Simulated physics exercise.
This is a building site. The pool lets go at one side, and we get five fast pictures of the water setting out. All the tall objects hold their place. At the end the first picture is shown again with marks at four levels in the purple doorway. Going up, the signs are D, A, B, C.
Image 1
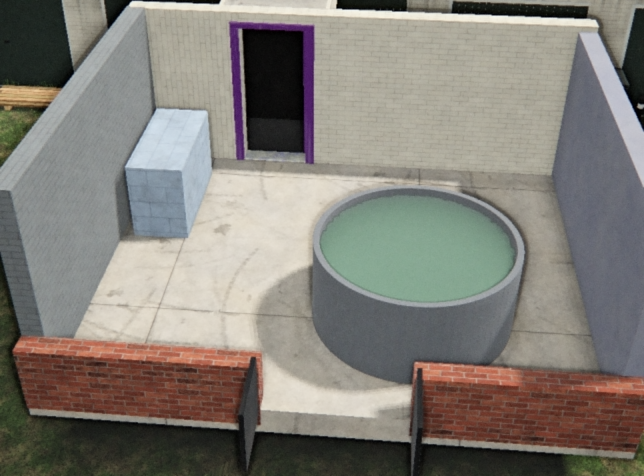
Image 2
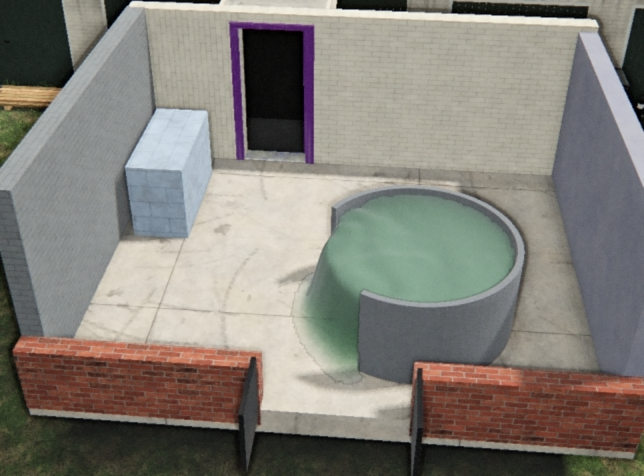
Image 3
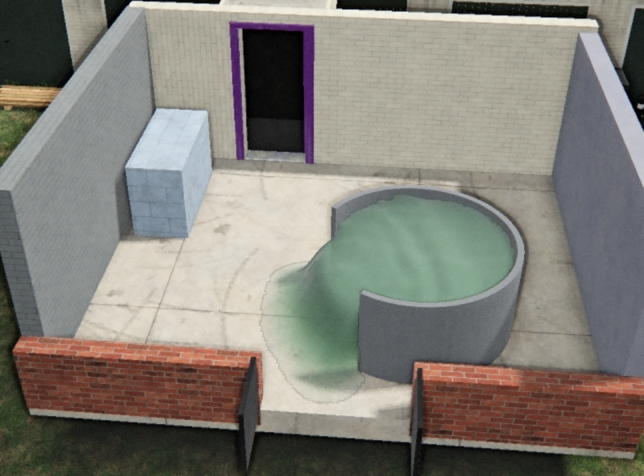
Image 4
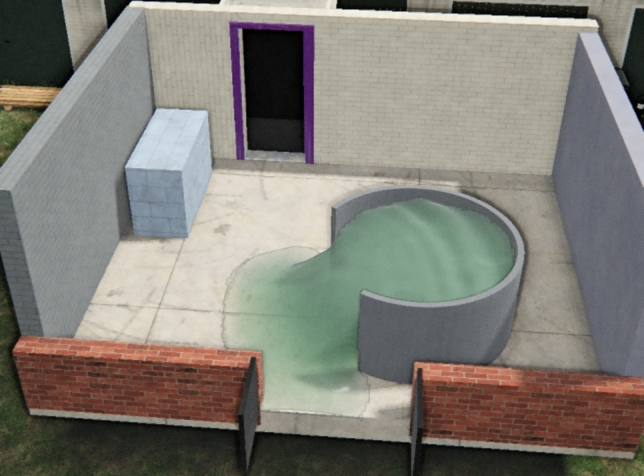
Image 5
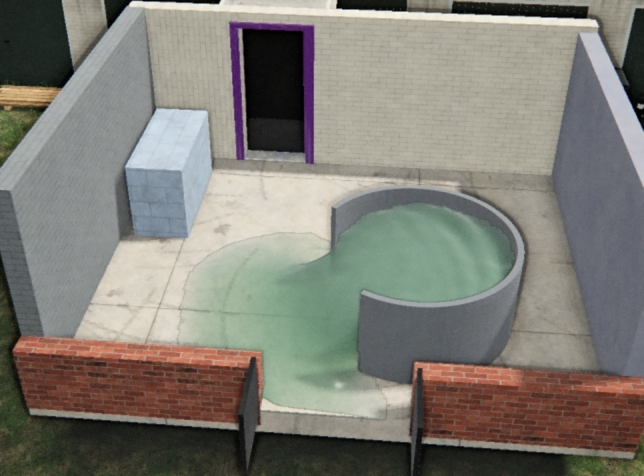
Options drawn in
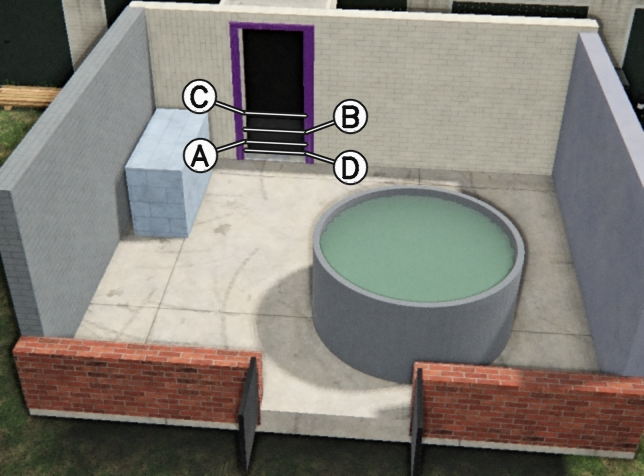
In a walled concrete yard with a purple doorway and an open gate, the left side of a round gray pool opens, and green water pours through the gap, spreading across the floor leftward and toward the gate.
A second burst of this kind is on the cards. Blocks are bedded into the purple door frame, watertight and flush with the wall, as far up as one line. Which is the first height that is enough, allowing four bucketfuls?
The limit is D.
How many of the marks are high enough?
All four.
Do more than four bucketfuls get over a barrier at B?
No.
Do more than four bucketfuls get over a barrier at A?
No, that is safe.
In white, A at (275, 143); B at (274, 130); C at (274, 114); D at (275, 151); from the bottom up D, A, B, C.
Choosing A, nothing gets over.
Choosing B, nothing gets over.
Choosing C, nothing gets over.
Choosing D, a splash gets over, under a bucket.
